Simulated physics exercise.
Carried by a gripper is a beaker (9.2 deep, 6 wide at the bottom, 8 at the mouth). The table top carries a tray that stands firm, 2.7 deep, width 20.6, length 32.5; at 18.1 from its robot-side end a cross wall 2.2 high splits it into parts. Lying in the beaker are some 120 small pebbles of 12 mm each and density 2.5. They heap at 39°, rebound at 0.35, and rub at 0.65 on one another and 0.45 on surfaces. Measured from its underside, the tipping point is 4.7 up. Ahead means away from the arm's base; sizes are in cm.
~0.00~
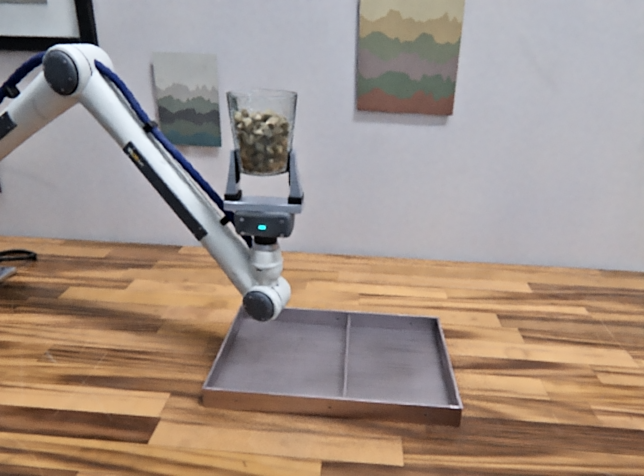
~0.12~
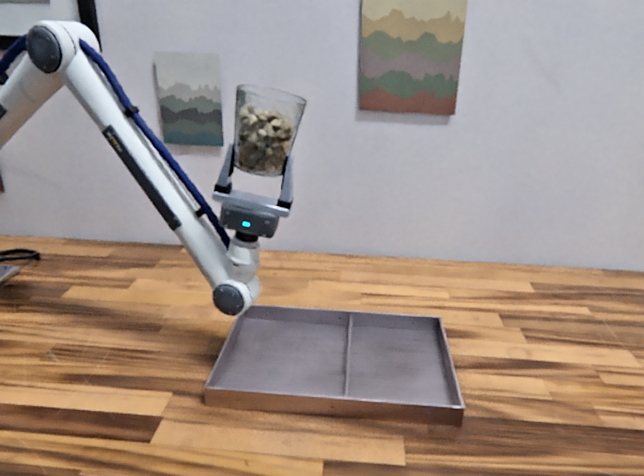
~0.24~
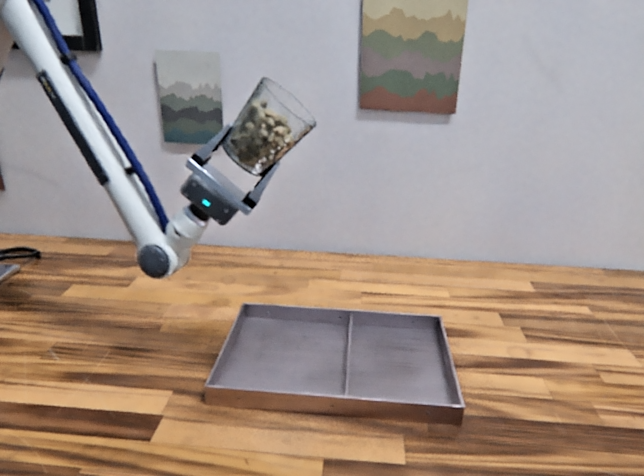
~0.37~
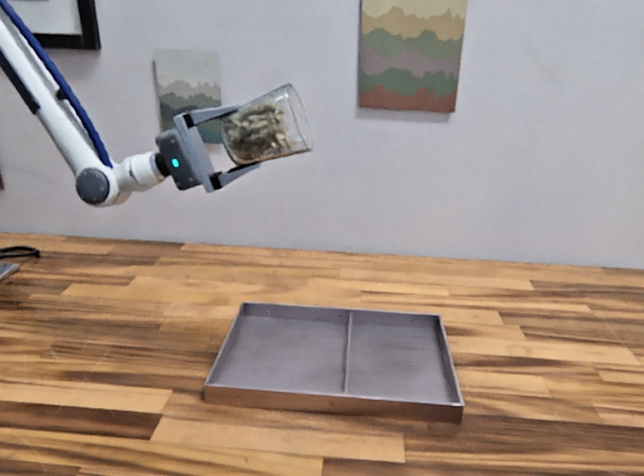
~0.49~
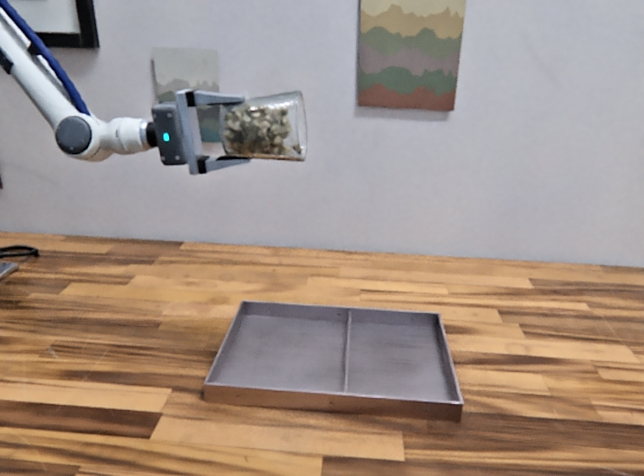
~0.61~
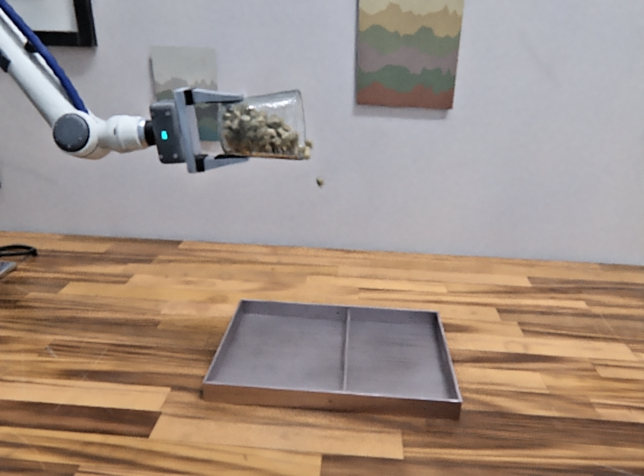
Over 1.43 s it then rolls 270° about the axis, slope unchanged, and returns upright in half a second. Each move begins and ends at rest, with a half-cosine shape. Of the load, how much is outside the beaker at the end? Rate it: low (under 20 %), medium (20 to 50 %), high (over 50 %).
Rating: Medium.
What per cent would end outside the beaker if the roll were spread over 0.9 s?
Then roughly 30 %.
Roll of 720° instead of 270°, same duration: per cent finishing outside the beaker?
In that case you'd get close to 50 per cent.
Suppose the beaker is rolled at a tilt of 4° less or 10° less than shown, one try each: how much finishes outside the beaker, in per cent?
Roughly 20 % on the first try and 10 % on the second.
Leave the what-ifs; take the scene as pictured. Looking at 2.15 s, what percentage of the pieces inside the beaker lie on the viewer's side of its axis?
Roughly 25 per cent.
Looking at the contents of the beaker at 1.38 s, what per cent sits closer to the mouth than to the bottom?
Share in mouth half: Approx. 40 %.
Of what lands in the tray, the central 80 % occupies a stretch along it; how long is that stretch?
About 20 centimetres.
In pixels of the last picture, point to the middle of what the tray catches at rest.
Near (329, 348).
After 1.38 s, tipped 85°, highest piece 36 above the table; 100 in the beaker, 4 in the robot-side part, 4 in the far-side part, 11 in flight or on a rim.
After 2.15 s, tipped 75°, highest piece 35 above the table; 77 in the beaker, 30 in the robot-side part, 11 in the far-side part, 1 in flight or on a rim.
After 2.74 s, upright, highest piece 37 above the table; 77 in the beaker, 31 in the robot-side part, 11 in the far-side part.
After 3.44 s, upright, highest piece 37 above the table; 77 in the beaker, 31 in the robot-side part, 11 in the far-side part.
In the end, 77 in the beaker, 31 in the robot-side part, 11 in the far-side part. That is 35 % outside the beaker.
